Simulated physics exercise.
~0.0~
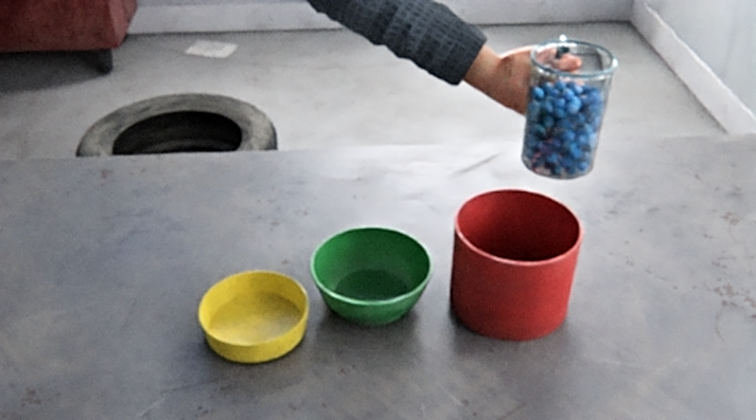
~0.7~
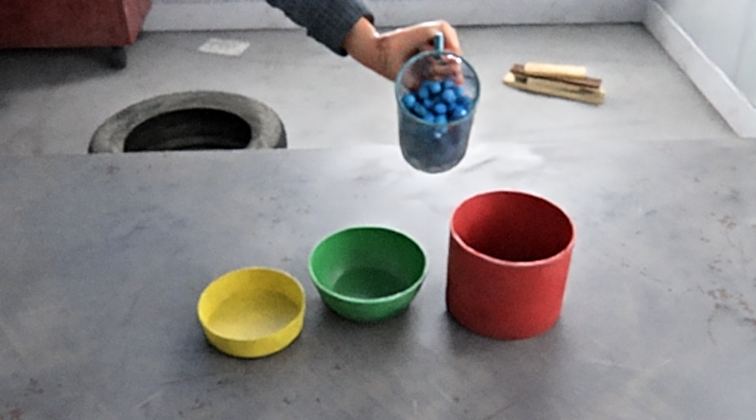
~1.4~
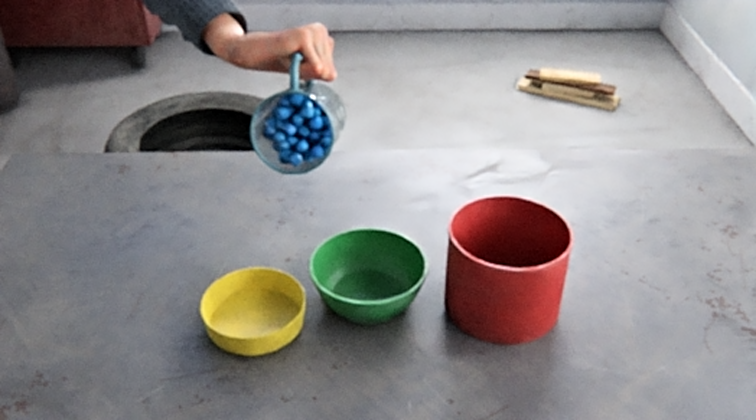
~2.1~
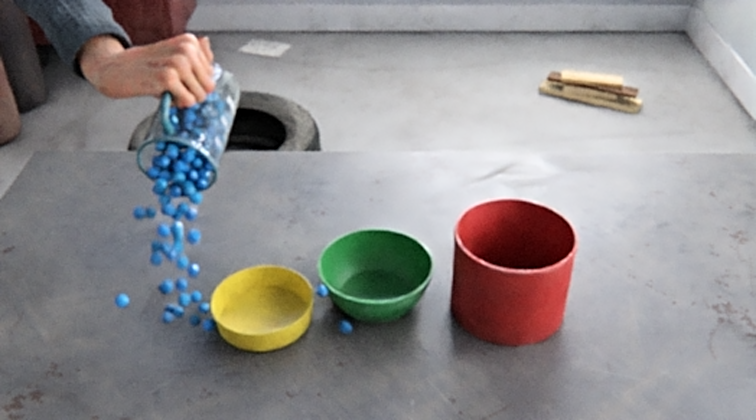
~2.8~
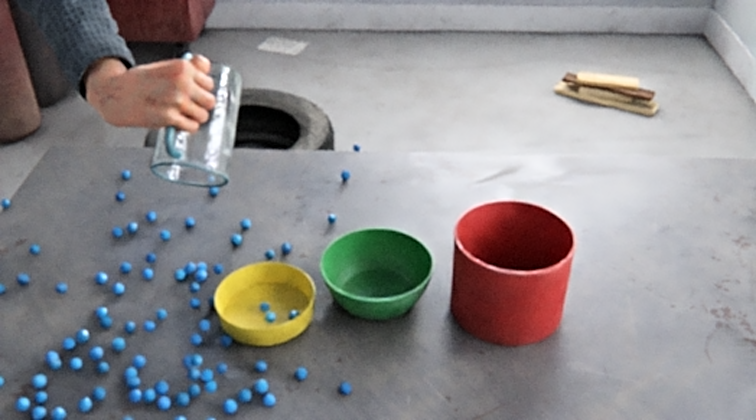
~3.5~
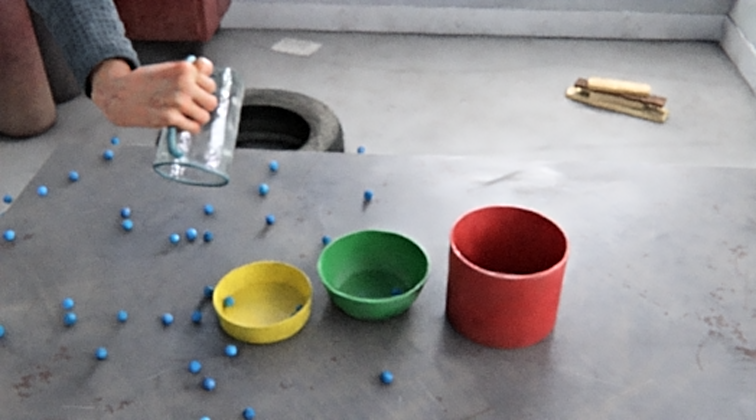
A hand in a dark grey sleeve holds a clear glass jug of small blue balls above a grey tabletop, seen from slightly above as the view drifts a little. Below stand a yellow dish at left, a green bowl in the middle and a taller red pot at right, with a tyre on the floor behind. The hand carries the jug leftward past the pot and bowl, tipping it steadily. Beside the yellow dish, the balls pour out, missing it and scattering widely. The emptied jug stays upturned, most remaining balls strewn across the table and very few in the containers.
